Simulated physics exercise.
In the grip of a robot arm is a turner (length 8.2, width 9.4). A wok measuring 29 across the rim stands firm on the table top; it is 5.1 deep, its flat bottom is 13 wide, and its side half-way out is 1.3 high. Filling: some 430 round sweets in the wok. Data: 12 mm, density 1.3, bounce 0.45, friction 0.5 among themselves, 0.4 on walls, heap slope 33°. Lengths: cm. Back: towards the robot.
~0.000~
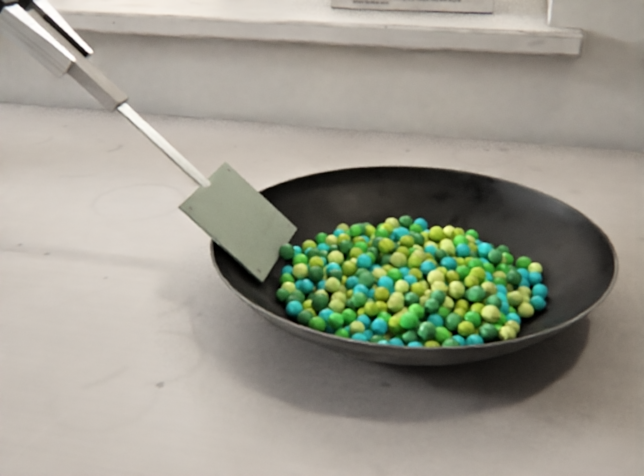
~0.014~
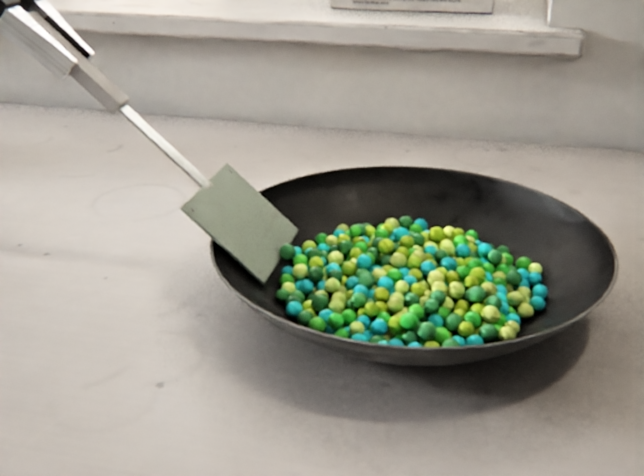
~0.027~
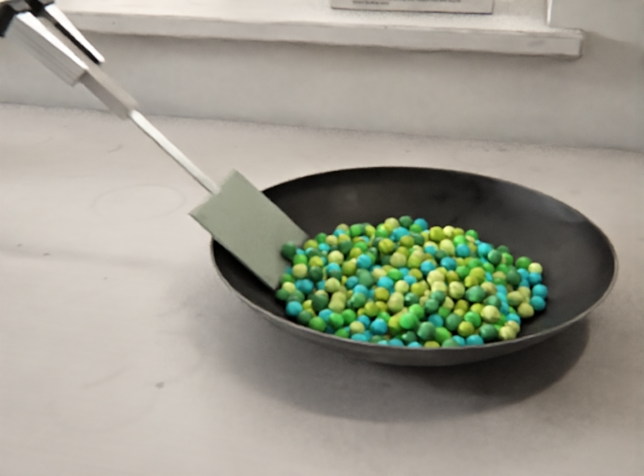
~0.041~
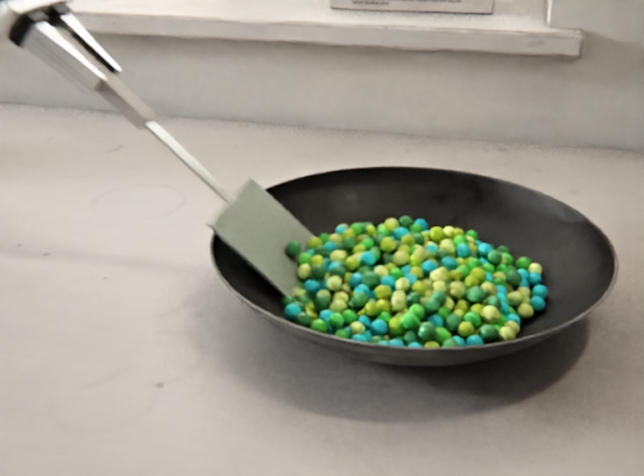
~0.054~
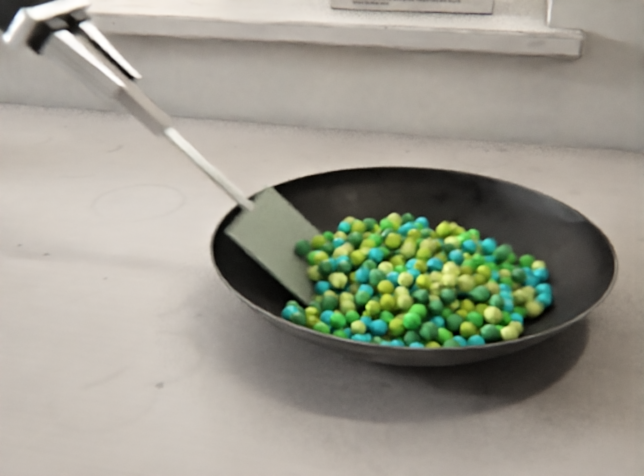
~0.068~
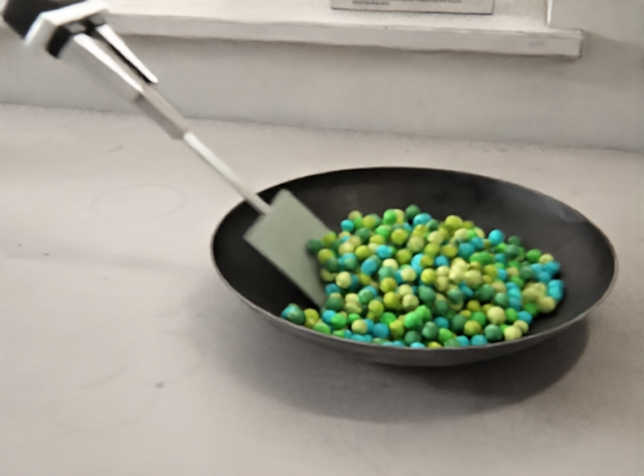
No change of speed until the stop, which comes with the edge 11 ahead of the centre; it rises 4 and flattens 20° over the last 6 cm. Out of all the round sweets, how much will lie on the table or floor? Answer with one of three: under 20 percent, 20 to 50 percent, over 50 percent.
20 to 50 percent.
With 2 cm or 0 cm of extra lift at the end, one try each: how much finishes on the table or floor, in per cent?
Try one gives about 40 in a hundred, try two about 40 in a hundred.
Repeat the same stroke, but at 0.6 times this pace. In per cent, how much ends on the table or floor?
I'd put it around 30 per cent.
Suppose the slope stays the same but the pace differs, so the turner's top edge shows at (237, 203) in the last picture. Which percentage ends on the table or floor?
About 25 percent.
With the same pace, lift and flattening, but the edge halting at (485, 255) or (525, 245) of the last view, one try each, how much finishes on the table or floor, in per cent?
Estimates, in order: 5 % and 20 %.
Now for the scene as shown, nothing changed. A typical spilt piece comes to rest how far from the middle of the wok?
It's around 38 cm.
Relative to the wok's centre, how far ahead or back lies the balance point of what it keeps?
Some 3.5 cm ahead of the centre.
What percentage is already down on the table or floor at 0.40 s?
My estimate is roughly 20 %.
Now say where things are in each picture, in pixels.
Turner top edge at (203, 183), sloping 42°; upper third of the load around (408, 269), from x 280 to 540, top at y 225; 428 in the wok, in the first picture.
Turner top edge at (205, 184), sloping 42°; upper third of the load around (408, 270), from x 280 to 540, top at y 225, in the second picture.
Turner top edge at (214, 190), sloping 42°; upper third of the load around (408, 270), from x 280 to 540, top at y 225, in the third picture.
Turner top edge at (231, 200), sloping 42°; upper third of the load around (400, 270), from x 290 to 540, top at y 225, in the fourth picture.
Turner top edge at (248, 207), sloping 42°; upper third of the load around (402, 265), from x 290 to 545, top at y 220, in the fifth picture.
Turner top edge at (266, 212), sloping 42°; upper third of the load around (416, 261), from x 290 to 555, top at y 215; 428 in the wok, in the sixth picture.
By 0.12 s, sloping 42°, highest piece 6 above the table; 428 in the wok.
By 0.17 s, sloping 38°, highest piece 7 above the table; 426 in the wok, 2 on the blade or in flight.
By 0.40 s, sloping 22°, highest piece 16 above the table; 253 in the wok, 75 on the table or floor, 100 on the blade or in flight.
By 1.45 s, sloping 22°, highest piece 5 above the table; 253 in the wok, 175 on the table or floor.
Final count, 253 in the wok, 175 on the table or floor. That is 41 % on the table or floor.
